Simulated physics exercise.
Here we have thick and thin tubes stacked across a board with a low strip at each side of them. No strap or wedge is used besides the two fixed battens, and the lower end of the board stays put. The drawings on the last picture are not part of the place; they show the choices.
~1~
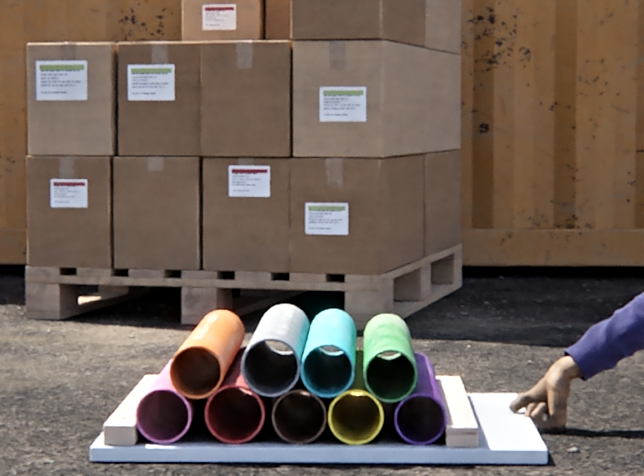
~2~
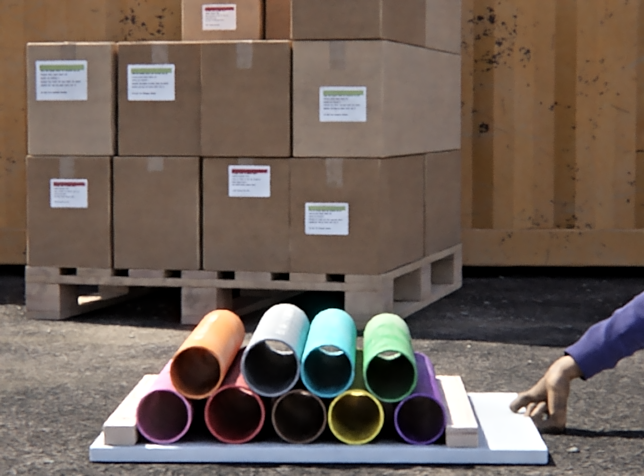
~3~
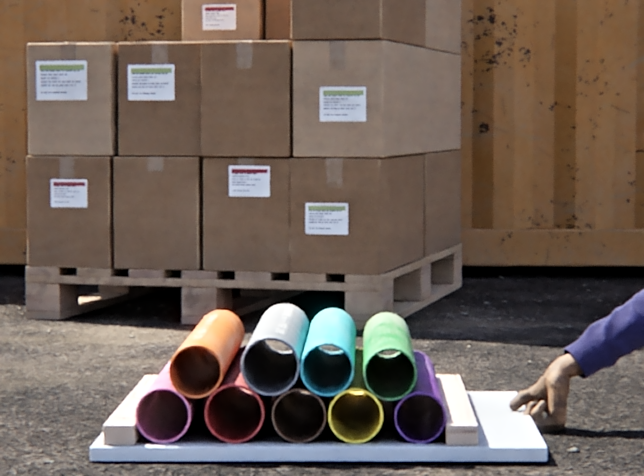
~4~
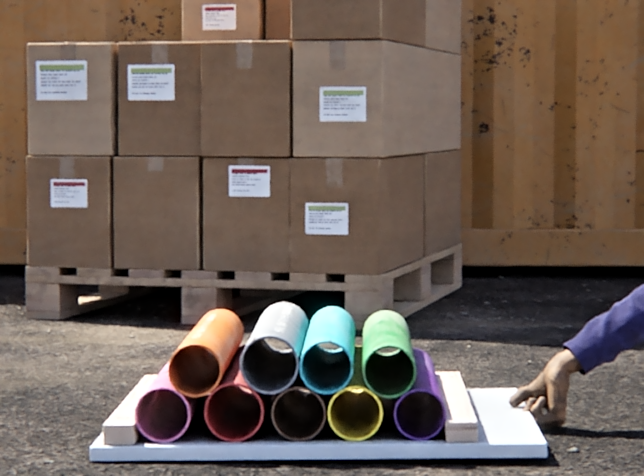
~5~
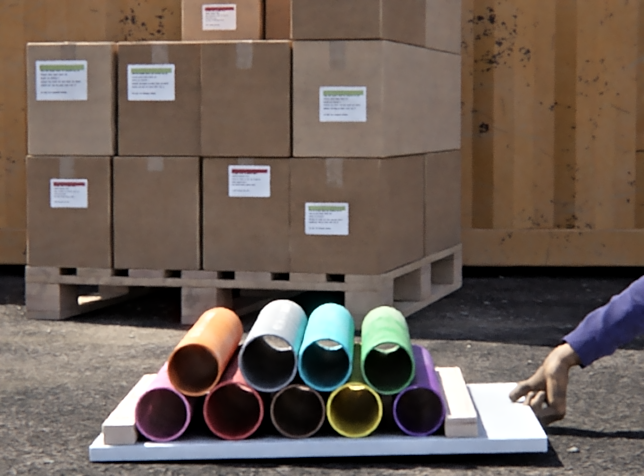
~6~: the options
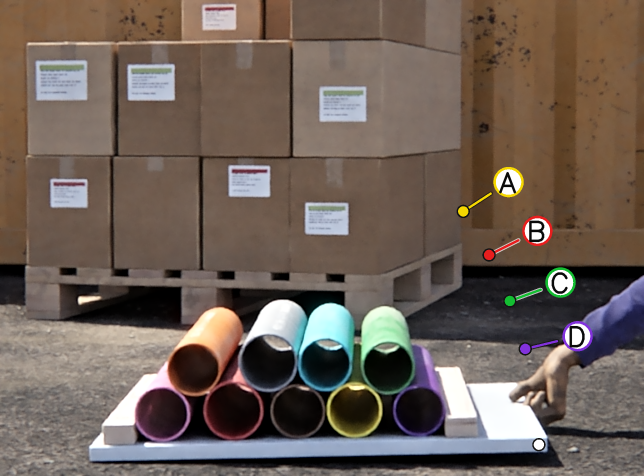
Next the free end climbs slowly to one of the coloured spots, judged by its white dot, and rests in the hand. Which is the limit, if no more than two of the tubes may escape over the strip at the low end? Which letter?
The highest mark that will do is B.
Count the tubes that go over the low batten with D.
The count is none.
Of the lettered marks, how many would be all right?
The number is three.
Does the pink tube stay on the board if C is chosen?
Yes, with C.
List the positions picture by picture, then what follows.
Pink tube (163, 415); red tube (235, 414); brown tube (299, 417), in the first frame.
Brown tube (299, 417); yellow tube (356, 417), in the second frame.
Board (322, 414); purple tube (420, 417); green tube (390, 374); orange tube (196, 371), in the third frame.
Board (322, 412); pink tube (163, 415); red tube (234, 412), in the fourth frame.
Board (322, 410); pink tube (162, 413); red tube (233, 410), in the fifth frame.
On the marked copy, A at (463, 211); B at (489, 255); C at (510, 301); D at (525, 349); the white dot at (539, 444).
Taking B. A third of the way, board at 16°.
Two thirds of the way, board at 27°.
When it is over, board at 27°, none over the low batten.
As for the rest, A four over the low batten (green, turquoise, orange, grey); C none over the low batten; D none over the low batten.
